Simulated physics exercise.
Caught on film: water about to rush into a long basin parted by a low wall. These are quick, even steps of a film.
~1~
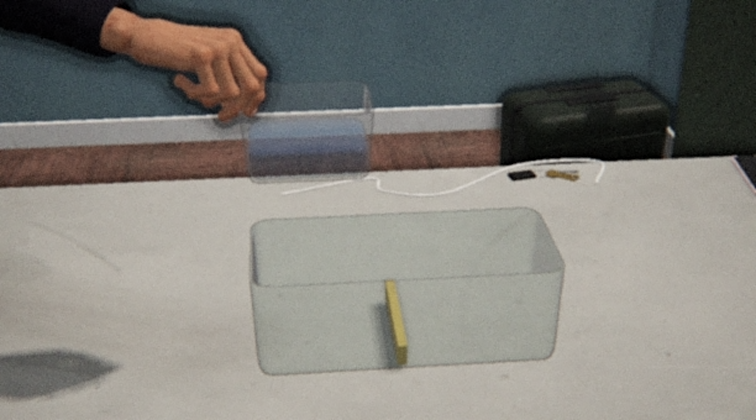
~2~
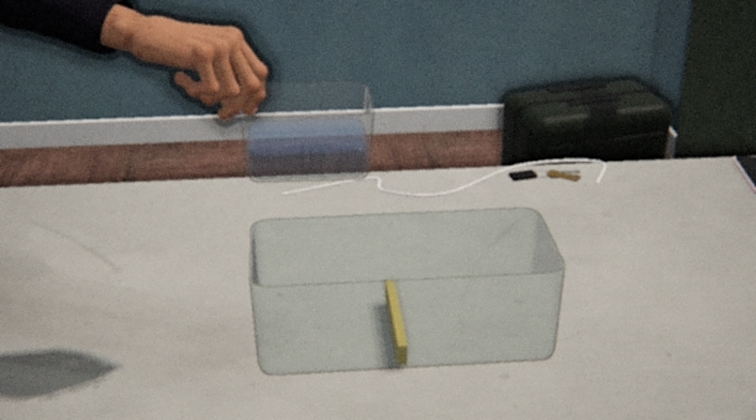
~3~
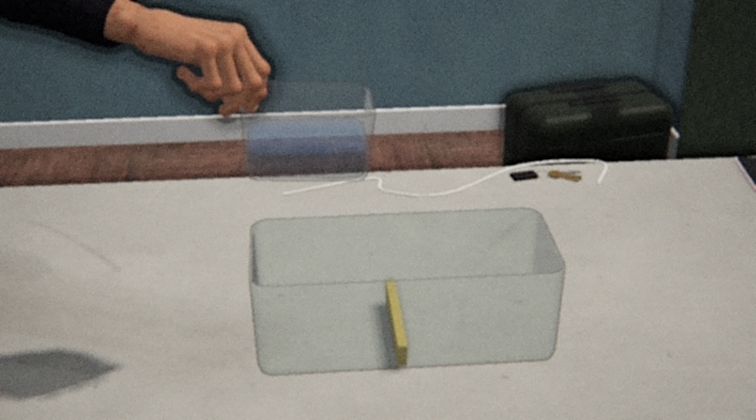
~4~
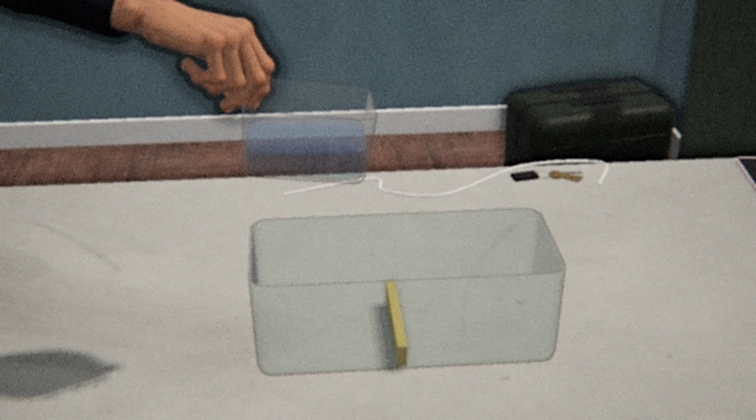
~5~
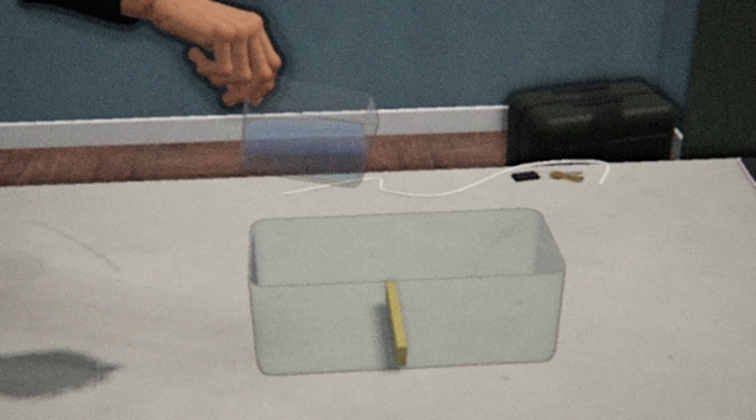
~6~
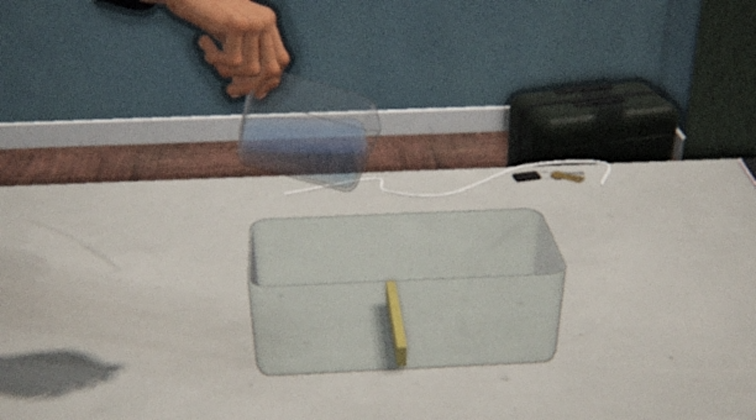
The clip shows a hand beside a clear container of bluish water above a table, behind a long translucent basin with a low yellow wall; the container gradually tilts down to the right as the hand shifts slightly right.
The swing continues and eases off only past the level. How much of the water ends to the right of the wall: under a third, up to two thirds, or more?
It comes to over two thirds.
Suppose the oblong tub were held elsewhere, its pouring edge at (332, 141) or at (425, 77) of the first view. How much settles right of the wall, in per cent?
In turn 5 and 90 in a hundred.
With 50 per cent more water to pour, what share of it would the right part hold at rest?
Near 80 %.
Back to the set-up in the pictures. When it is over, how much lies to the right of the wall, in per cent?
It comes to 80 per cent or so.
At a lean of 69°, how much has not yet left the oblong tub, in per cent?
It comes to 65 per cent or so.
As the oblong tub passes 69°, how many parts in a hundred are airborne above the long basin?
About 30 per cent.
A moment on, the oblong tub is tipped part way and 65 per cent is still to pour, 1 is left of the wall and 2 right of it.
Next, the oblong tub is tipped on its side and 22 per cent is still to pour, 8 is left of the wall and 53 right of it.
Then the oblong tub is tipped on its side and 4 per cent is still to pour, 13 is left of the wall and 78 right of it.
Later the oblong tub is tipped on its side and 0 per cent is still to pour, 18 is left of the wall and 80 right of it.
Finally, 19 per cent lies left of the wall, 80 right of it and 1 outside.
